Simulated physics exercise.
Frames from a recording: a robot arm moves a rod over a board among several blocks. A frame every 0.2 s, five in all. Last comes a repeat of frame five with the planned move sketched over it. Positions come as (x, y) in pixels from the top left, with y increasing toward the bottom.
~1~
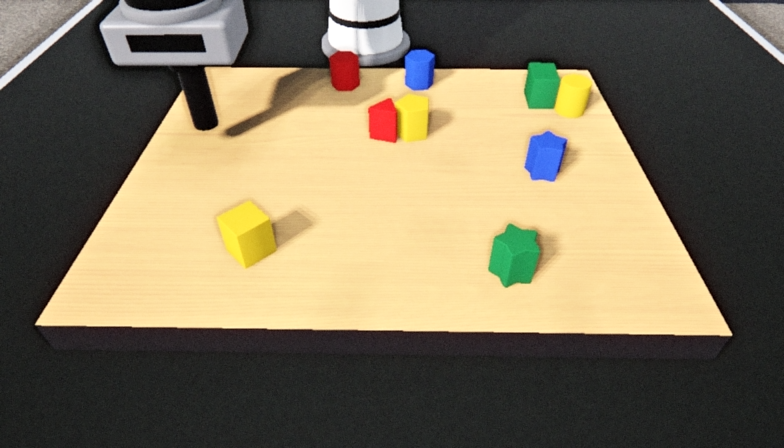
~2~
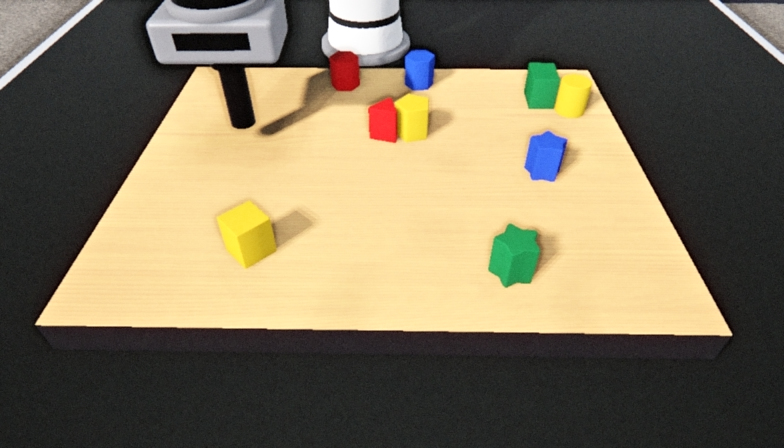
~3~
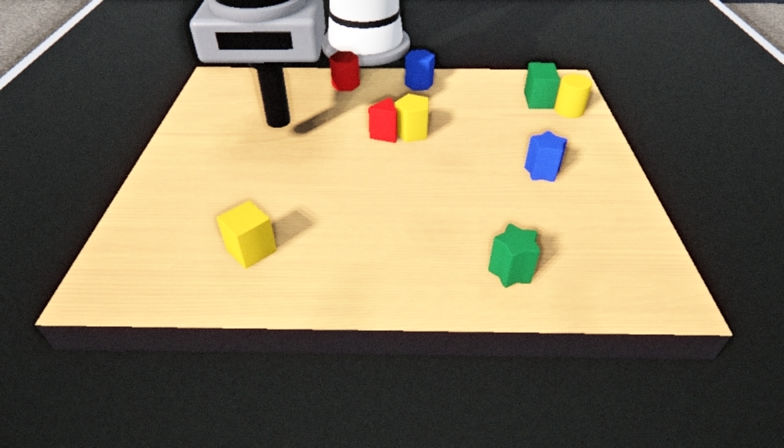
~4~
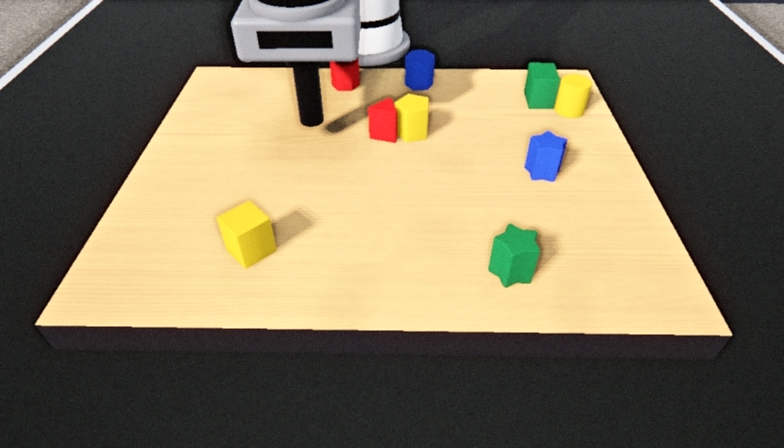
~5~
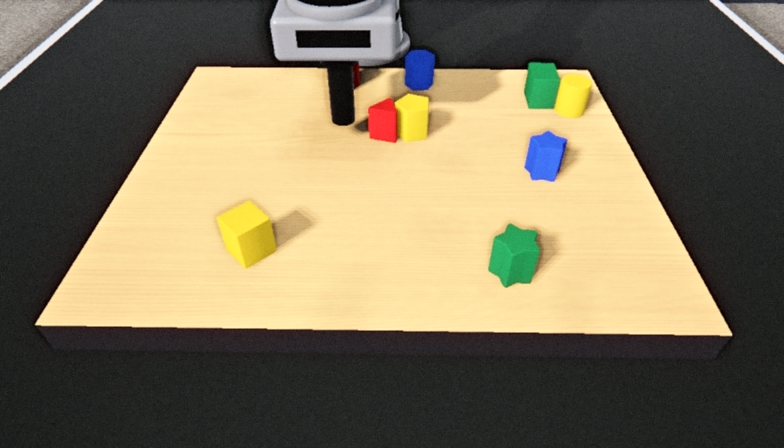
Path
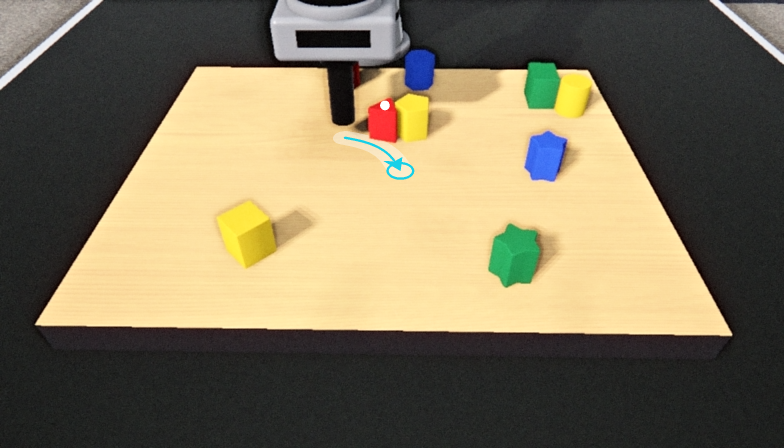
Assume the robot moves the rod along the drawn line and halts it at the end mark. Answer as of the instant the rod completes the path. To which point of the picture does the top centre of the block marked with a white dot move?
So, by the moment the path ends, you'll find the top centre of the block marked with a white dot at (404, 108).
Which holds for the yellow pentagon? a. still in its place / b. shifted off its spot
Correct choice: B.
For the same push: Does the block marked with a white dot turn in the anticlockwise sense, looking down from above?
In short: Yes.
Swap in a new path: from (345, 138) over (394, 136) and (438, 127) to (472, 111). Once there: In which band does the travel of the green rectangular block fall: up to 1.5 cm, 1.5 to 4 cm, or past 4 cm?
It travels less than 1.5 cm.
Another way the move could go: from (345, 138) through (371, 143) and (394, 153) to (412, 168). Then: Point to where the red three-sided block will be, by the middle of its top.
That would be at about pixel (413, 113).
Path on the board, from (345, 138) by way of (370, 144) and (389, 155) to (400, 171); the dot is on the red three-sided block.
On the path given first. One third of the way, rod (370, 126); red three-sided block (395, 105), turned 20° anticlockwise; yellow pentagon (420, 101).
Two thirds of the way, rod (389, 137); red three-sided block (404, 108), turned 35° anticlockwise; yellow pentagon (425, 101), turned 15° anticlockwise.
At the end, rod (401, 153); red three-sided block (404, 108), turned 35° anticlockwise; yellow pentagon (425, 101), turned 15° anticlockwise.
